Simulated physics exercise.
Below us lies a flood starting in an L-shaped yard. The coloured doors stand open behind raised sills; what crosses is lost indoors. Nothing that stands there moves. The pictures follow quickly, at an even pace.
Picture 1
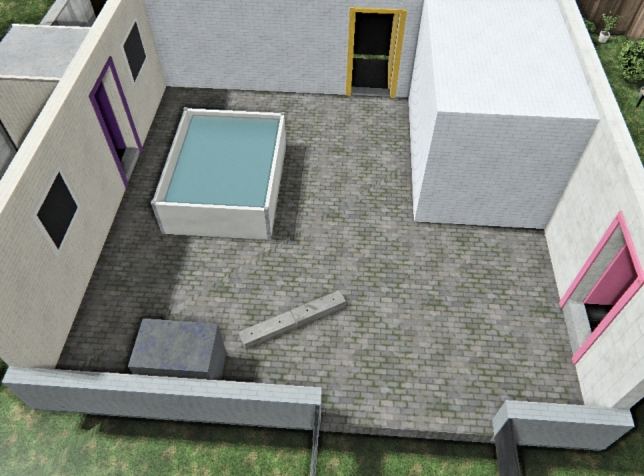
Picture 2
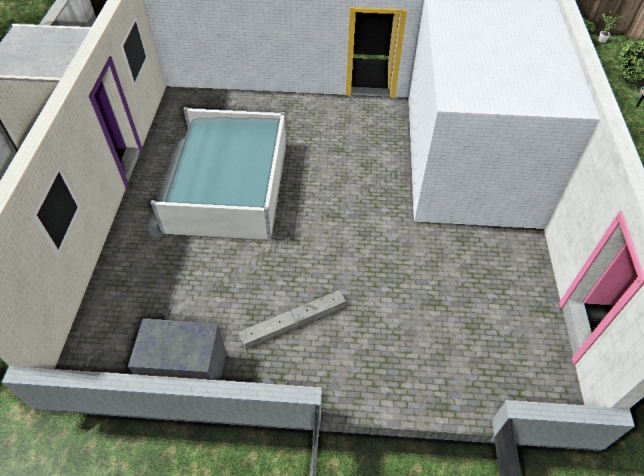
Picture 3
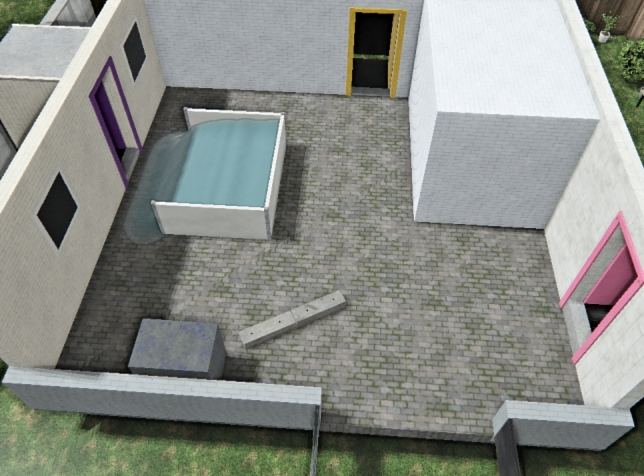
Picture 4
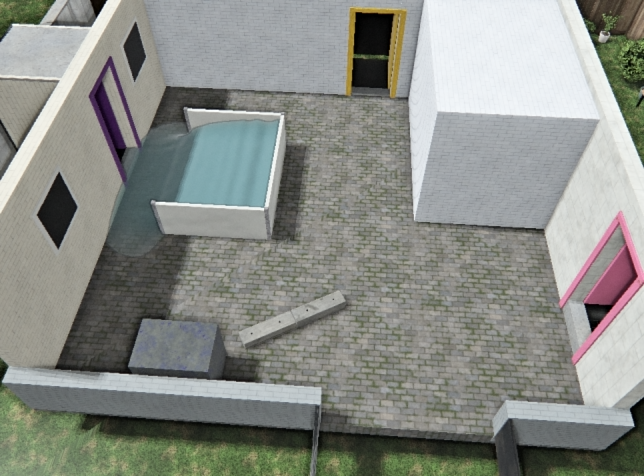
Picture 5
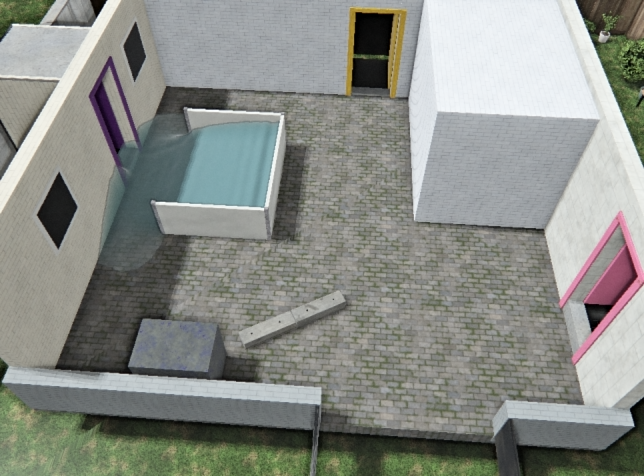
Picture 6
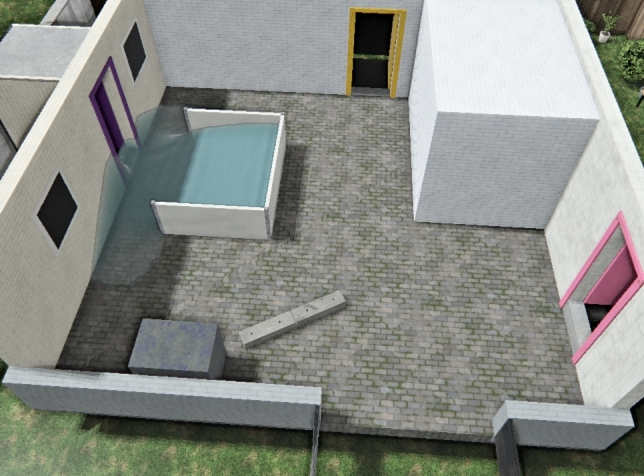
A white-walled tank of blue-green water stands at the upper left of a walled, grey-paved yard, seen from high above by a still camera. A purple doorway is on the left, a yellow one at the back, a pink one on the right, with a pale block, a beam and a grey box between. Water pours from the tank's left side, spreads to the left wall and creeps forward along it.
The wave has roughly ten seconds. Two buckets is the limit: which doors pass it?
In the end: The yellow door floods; the purple door floods; the pink door holds within the limit.
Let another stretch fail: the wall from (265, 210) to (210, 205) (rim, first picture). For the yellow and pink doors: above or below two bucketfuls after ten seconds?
My reading: Yellow is under; pink keeps below it.
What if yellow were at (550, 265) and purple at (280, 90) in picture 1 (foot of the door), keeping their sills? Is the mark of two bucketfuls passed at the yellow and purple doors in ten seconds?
My reading: The yellow one takes less, the purple one is under.
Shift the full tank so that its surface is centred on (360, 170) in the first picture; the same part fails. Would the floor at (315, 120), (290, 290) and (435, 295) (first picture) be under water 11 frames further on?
One after the other: No water, no water, not flooded.
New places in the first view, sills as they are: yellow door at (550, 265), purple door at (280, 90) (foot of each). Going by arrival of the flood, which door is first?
That is the purple one.
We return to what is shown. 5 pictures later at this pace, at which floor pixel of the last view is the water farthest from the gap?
At about (53, 376).
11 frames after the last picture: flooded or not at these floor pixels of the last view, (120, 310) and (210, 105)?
In that order: Flooded, under water.
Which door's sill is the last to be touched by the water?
That is the pink one.
A moment on, water covers 15 % of the floor; the yellow door not reached, the purple door far over two buckets in, the pink door not reached.
Next, water covers 25 % of the floor; the yellow door not reached, the purple door far over two buckets in, the pink door not reached.
Then, water covers 45 % of the floor; the yellow door wet at the sill, nothing in, the purple door far over two buckets in, the pink door not reached.
Later, water covers 70 % of the floor; the yellow door under two buckets in, the purple door far over two buckets in, the pink door not reached.
In the end, water covers 95 % of the floor; the yellow door over two buckets in, the purple door far over two buckets in, the pink door wet at the sill, nothing in.
